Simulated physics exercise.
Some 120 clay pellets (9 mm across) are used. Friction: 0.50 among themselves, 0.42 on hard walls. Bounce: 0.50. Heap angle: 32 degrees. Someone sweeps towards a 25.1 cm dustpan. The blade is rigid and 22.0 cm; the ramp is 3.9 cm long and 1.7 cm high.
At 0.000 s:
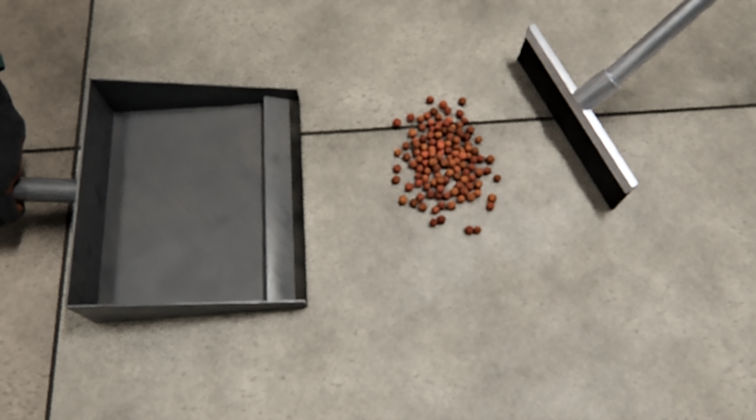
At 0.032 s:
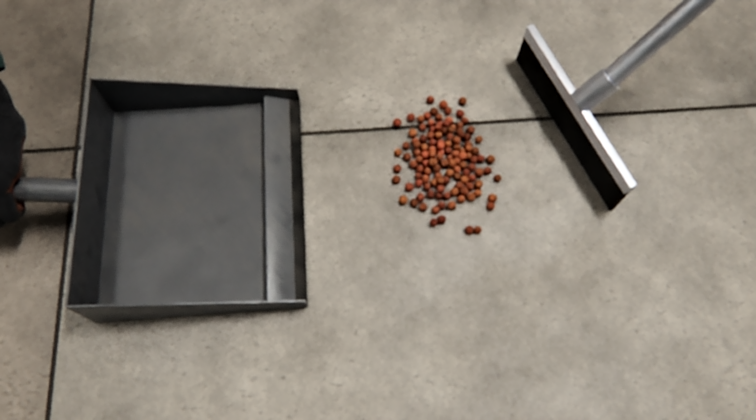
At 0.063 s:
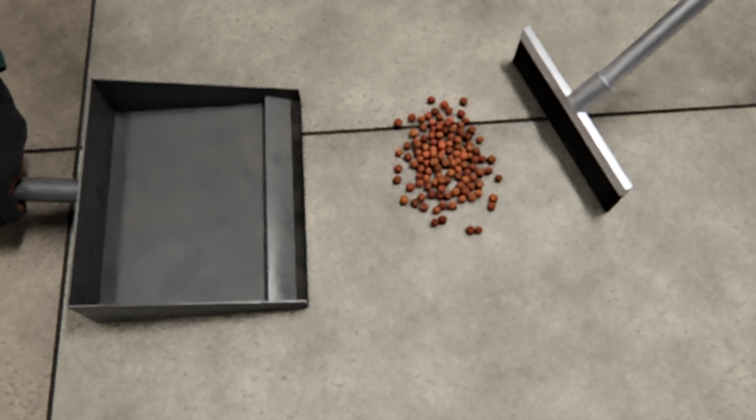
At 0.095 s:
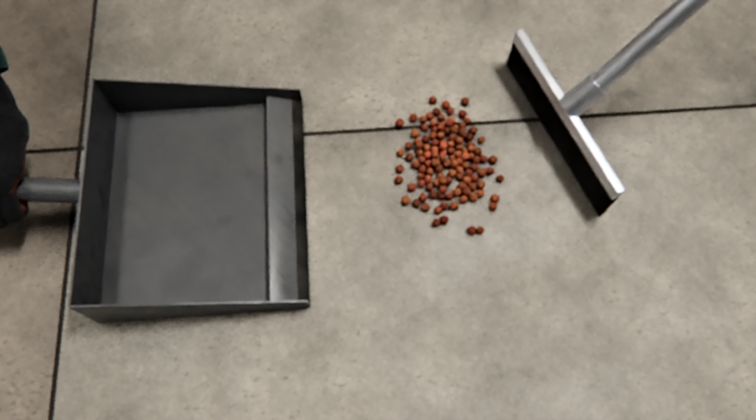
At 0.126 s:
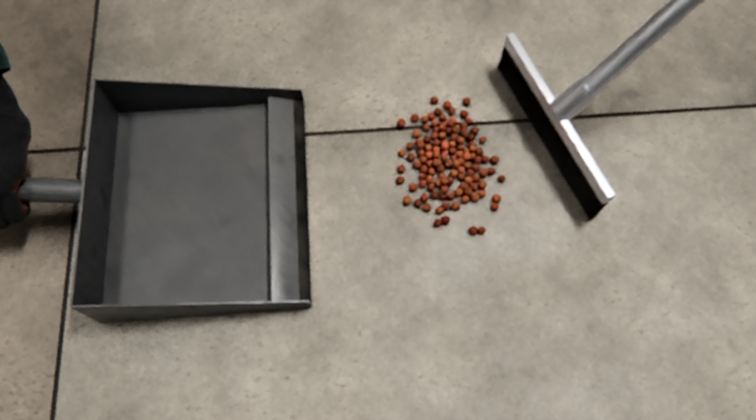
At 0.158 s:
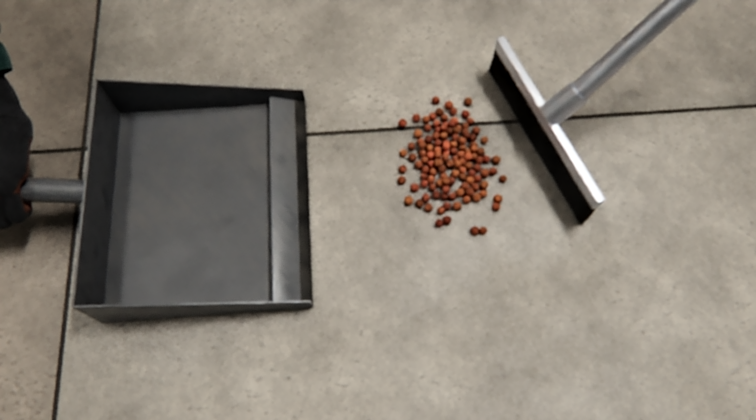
At the start, a gloved hand at the left holds a dark dustpan on grey tiles, with a loose heap of small reddish-brown pellets beside it and an angled squeegee-like blade at the right. The blade slides a short way left towards the heap, while the pellets stay undisturbed.
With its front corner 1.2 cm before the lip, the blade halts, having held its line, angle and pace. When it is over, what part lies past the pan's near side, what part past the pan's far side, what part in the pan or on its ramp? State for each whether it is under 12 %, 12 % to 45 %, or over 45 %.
Near side: Under 12 %; far side: Under 12 %; pan: Under 12 %.
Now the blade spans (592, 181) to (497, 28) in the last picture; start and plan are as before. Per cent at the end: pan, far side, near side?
The pan gets 0, the far side 5 and the near side 0.
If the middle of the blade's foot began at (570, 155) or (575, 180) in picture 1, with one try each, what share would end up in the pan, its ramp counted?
Around 15 percent, then around 15 percent.
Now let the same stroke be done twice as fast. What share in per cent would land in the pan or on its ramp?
About 15 per cent.
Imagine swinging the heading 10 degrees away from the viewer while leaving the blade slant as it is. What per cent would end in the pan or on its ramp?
Roughly 0 per cent.
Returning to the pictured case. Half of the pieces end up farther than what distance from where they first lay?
That distance is close to 16 cm.
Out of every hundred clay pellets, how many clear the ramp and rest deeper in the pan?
Roughly 0 in a hundred.
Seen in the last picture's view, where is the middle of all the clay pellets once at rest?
When it all comes to rest, the middle is near (325, 212).
After 0.41 s, middle of the blade 16 cm from the lip; 0 % over the lip, far side 0 %, near side 0 %.
Then, at 0.59 s, middle of the blade 9 cm from the lip; 0 % over the lip, far side 0 %, near side 0 %.
After 0.88 s, middle of the blade 5 cm from the lip; 5 % over the lip, far side 0 %, near side 0 %.
By 1.2 s all is still; near side 0 %, far side 0 %, pan 5 %, in front of the lip or behind the blade 95 %.
